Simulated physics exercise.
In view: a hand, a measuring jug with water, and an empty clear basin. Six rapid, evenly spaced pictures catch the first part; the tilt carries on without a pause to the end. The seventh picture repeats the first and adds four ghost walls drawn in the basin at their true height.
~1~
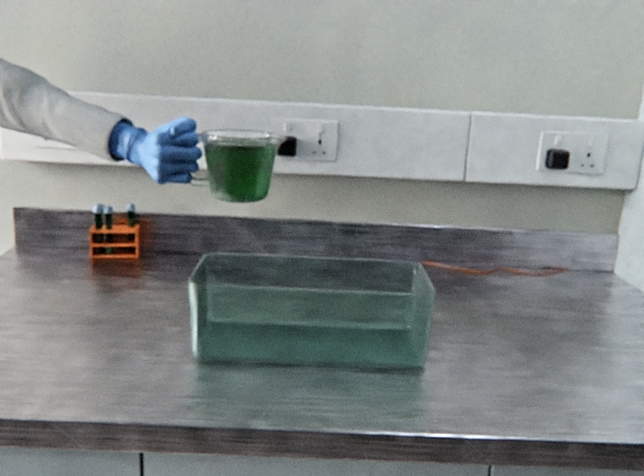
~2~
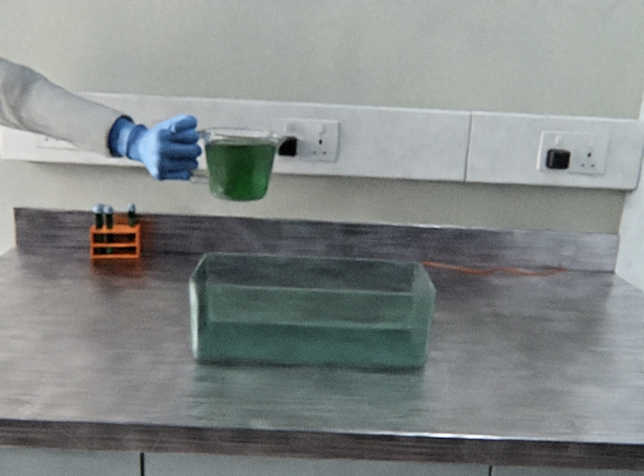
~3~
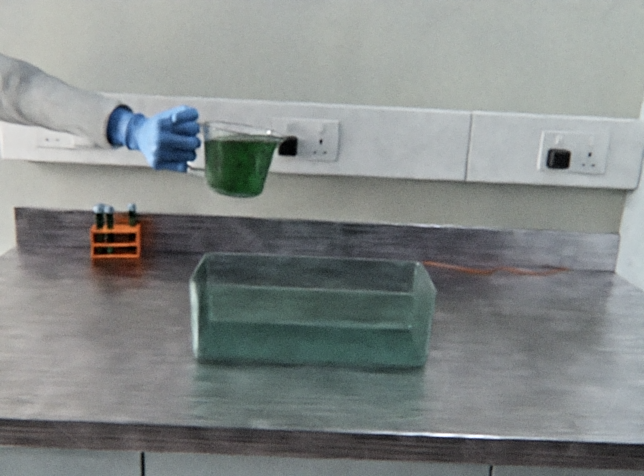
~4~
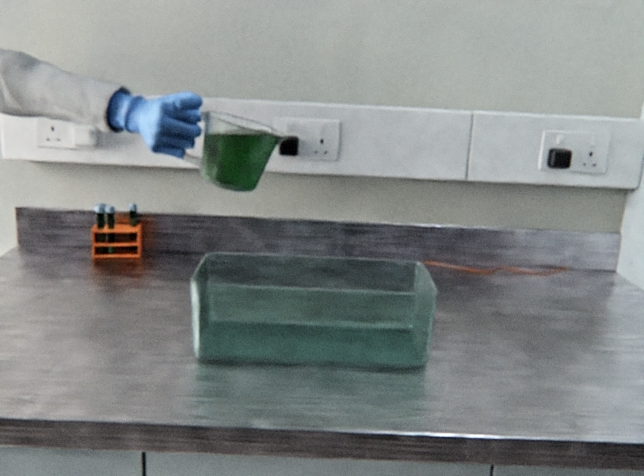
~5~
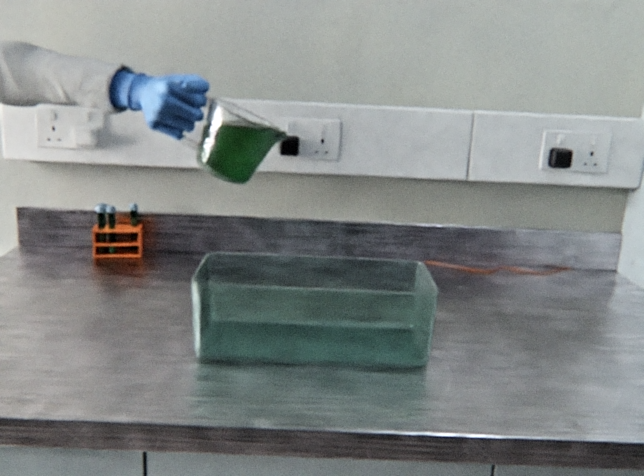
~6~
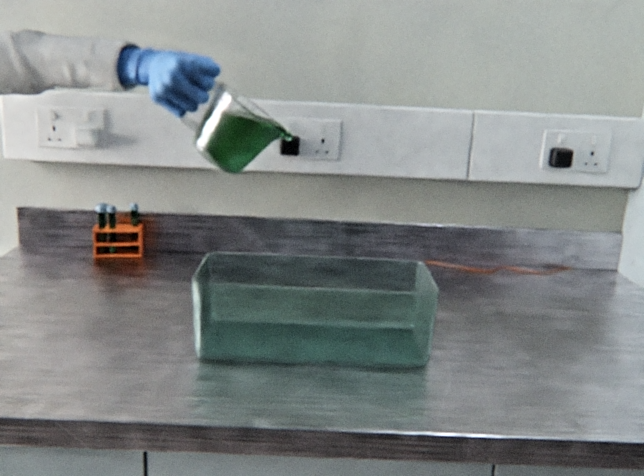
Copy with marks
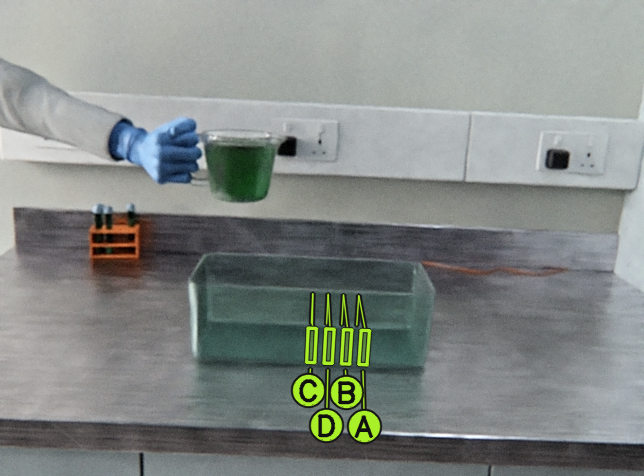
On a laboratory bench, a blue-gloved hand tilting a jug of green liquid rightward above a clear basin, liquid reaching the spout.
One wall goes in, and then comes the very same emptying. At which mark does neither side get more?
I would pick place A.
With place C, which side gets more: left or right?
The right side.
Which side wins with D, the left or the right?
The right side.
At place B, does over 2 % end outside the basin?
Yes, it does.
On the marked copy, A at (362, 370); B at (345, 370); C at (310, 368); D at (327, 369).
If A is chosen, about 50 % ends left of the wall and 41 % right of it; 9 % is lost outside.
If B is chosen, about 26 % ends left of the wall and 62 % right of it; 11 % is lost outside.
If C is chosen, about 11 % ends left of the wall and 77 % right of it; 12 % is lost outside.
If D is chosen, about 16 % ends left of the wall and 72 % right of it; 13 % is lost outside.
